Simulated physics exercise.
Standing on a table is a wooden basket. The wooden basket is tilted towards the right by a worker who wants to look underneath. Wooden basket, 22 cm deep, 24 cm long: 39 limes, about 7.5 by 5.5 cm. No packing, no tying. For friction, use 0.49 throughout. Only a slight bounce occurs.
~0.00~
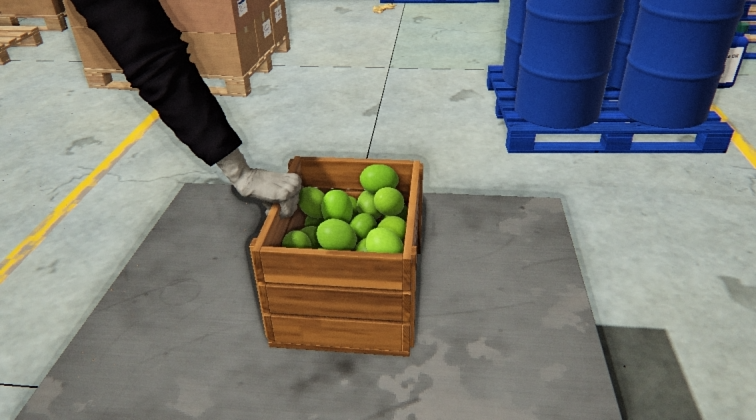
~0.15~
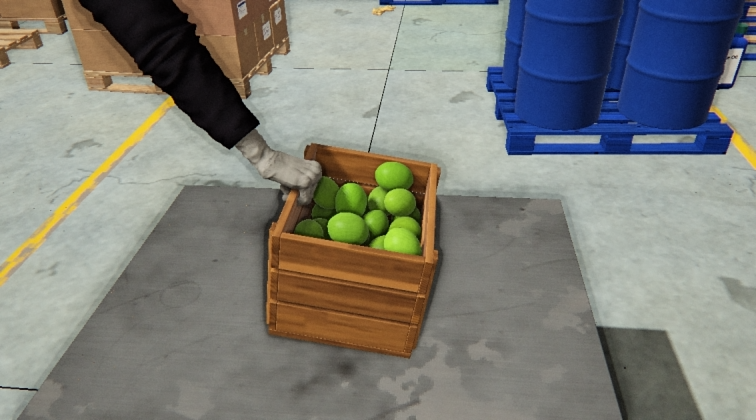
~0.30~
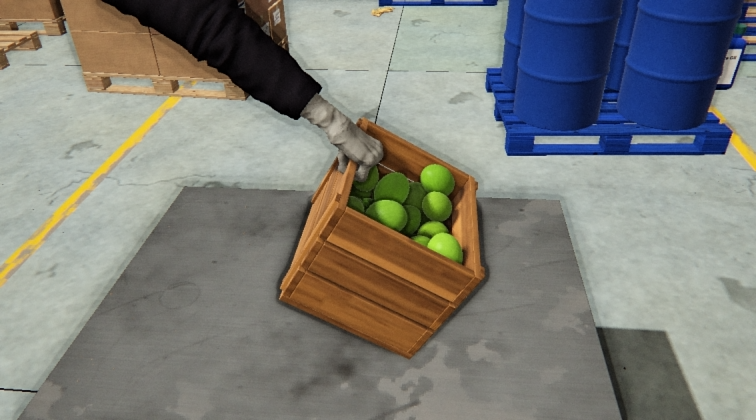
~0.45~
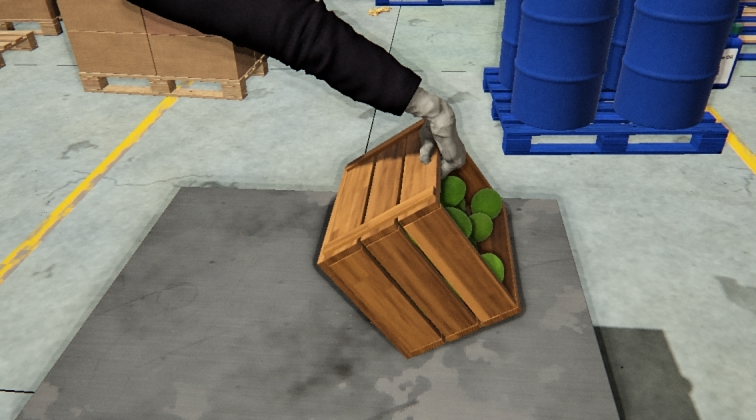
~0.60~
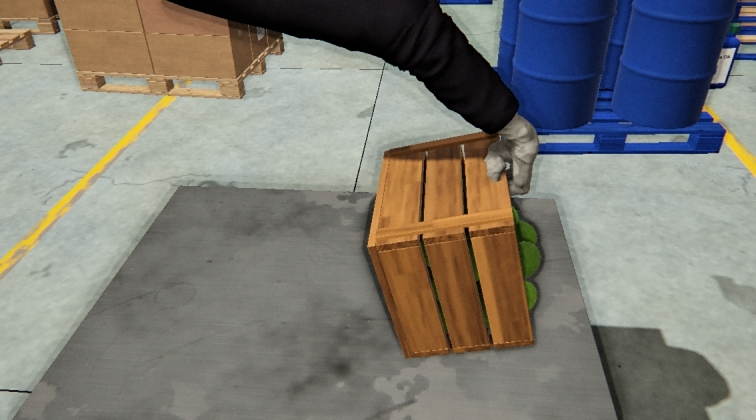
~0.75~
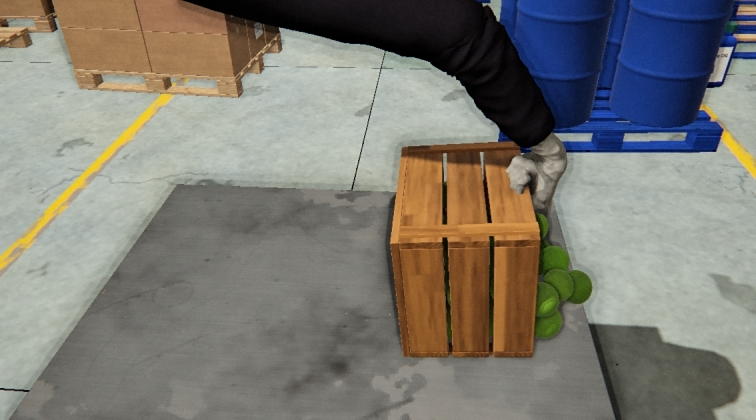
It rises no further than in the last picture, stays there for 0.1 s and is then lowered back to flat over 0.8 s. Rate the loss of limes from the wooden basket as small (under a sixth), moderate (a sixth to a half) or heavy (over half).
The loss is moderate.
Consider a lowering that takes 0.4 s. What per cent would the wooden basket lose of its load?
That would cost the wooden basket 30 per cent of its load.
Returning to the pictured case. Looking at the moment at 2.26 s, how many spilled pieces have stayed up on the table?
Near 1, give or take.
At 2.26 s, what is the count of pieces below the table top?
Estimated number of pieces: About 8.
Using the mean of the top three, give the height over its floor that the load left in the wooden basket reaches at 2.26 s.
Roughly 19 cm.
After 0.99 s, tilt 78°; wooden basket 29 in, 10 out.
After 1.29 s, tilt 36°; wooden basket 29 in, 10 out.
After 1.71 s, tilt 0°; wooden basket 29 in, 10 out.
Outcome (at 2.26 s), wooden basket 29 in, 10 out. Asked share, 10 of 39, 26 per cent.
